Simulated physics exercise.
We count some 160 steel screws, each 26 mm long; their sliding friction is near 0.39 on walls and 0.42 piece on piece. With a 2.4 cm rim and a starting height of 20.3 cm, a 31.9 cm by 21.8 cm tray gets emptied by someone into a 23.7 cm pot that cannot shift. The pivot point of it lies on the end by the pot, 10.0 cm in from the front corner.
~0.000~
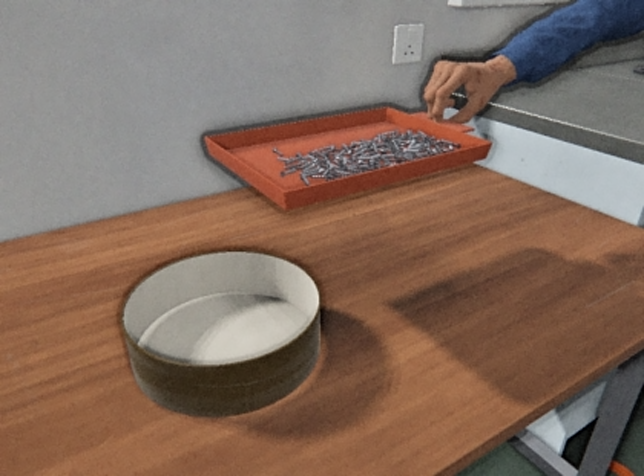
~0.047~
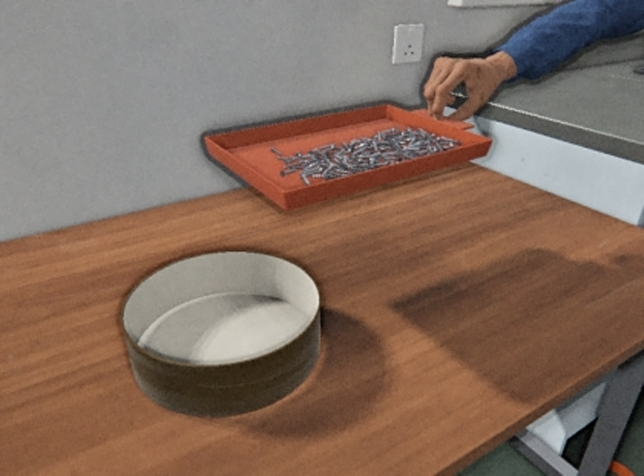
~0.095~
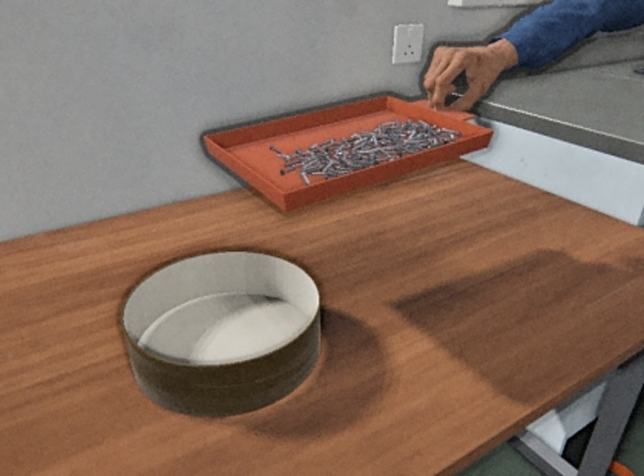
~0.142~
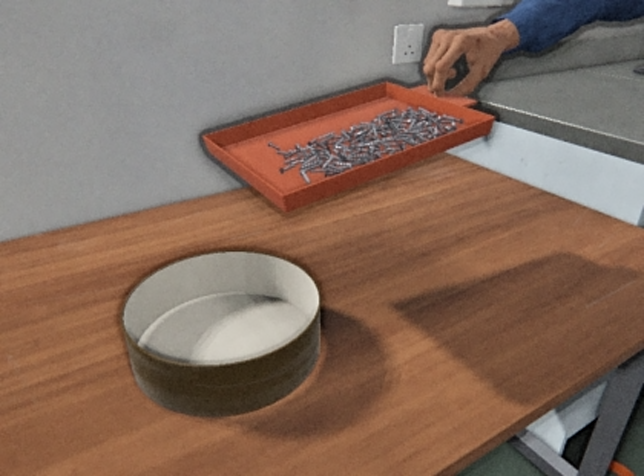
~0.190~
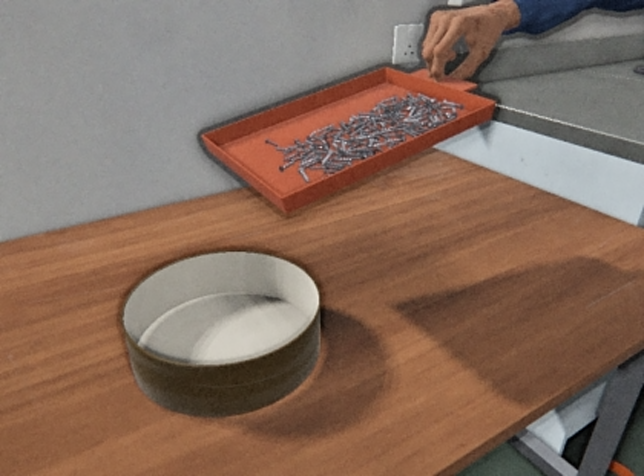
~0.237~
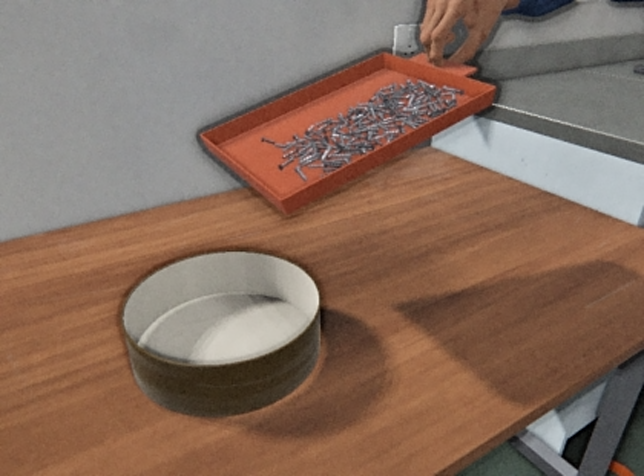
A shallow red tray heaped with small metal screws starts out level above a wooden table, gripped at its far right edge by a hand in a blue sleeve. The hand raises that right end, slowly then faster, slanting the tray down leftward, while the round pot stays still.
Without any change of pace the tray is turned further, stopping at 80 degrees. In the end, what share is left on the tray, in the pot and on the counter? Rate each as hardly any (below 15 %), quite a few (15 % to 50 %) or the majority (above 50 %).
I would put it this way: Tray: Quite a few, pot: The majority, counter: Hardly any.
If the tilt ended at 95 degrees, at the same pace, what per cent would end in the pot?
It would be near 100 per cent.
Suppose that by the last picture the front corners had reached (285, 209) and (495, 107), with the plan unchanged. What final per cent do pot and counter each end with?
In the pot: 85 per cent; on the counter: 0 per cent.
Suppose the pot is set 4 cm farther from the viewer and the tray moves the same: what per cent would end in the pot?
Expect something close to 60 per cent.
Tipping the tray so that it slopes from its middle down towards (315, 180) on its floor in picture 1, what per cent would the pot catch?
Estimate: Near 85 per cent.
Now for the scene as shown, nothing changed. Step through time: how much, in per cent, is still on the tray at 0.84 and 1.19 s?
In order, 75 and 35.
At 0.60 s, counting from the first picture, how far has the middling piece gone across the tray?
By then it sits near 8 cm from where it began.
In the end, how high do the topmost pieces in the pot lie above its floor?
It stands at some 1.5 cm.
After 0.60 s, tilt 47 degrees; the tray holds 100 %, the pot 0 %.
After 0.84 s, tilt 68 degrees; the tray holds 75 %, the pot 0 %.
Then, at 1.19 s, tilt 80 degrees; the tray holds 35 %, the pot 60 %.
At rest (2.0 s), tray 25 %, pot 75 %, counter 0 %.
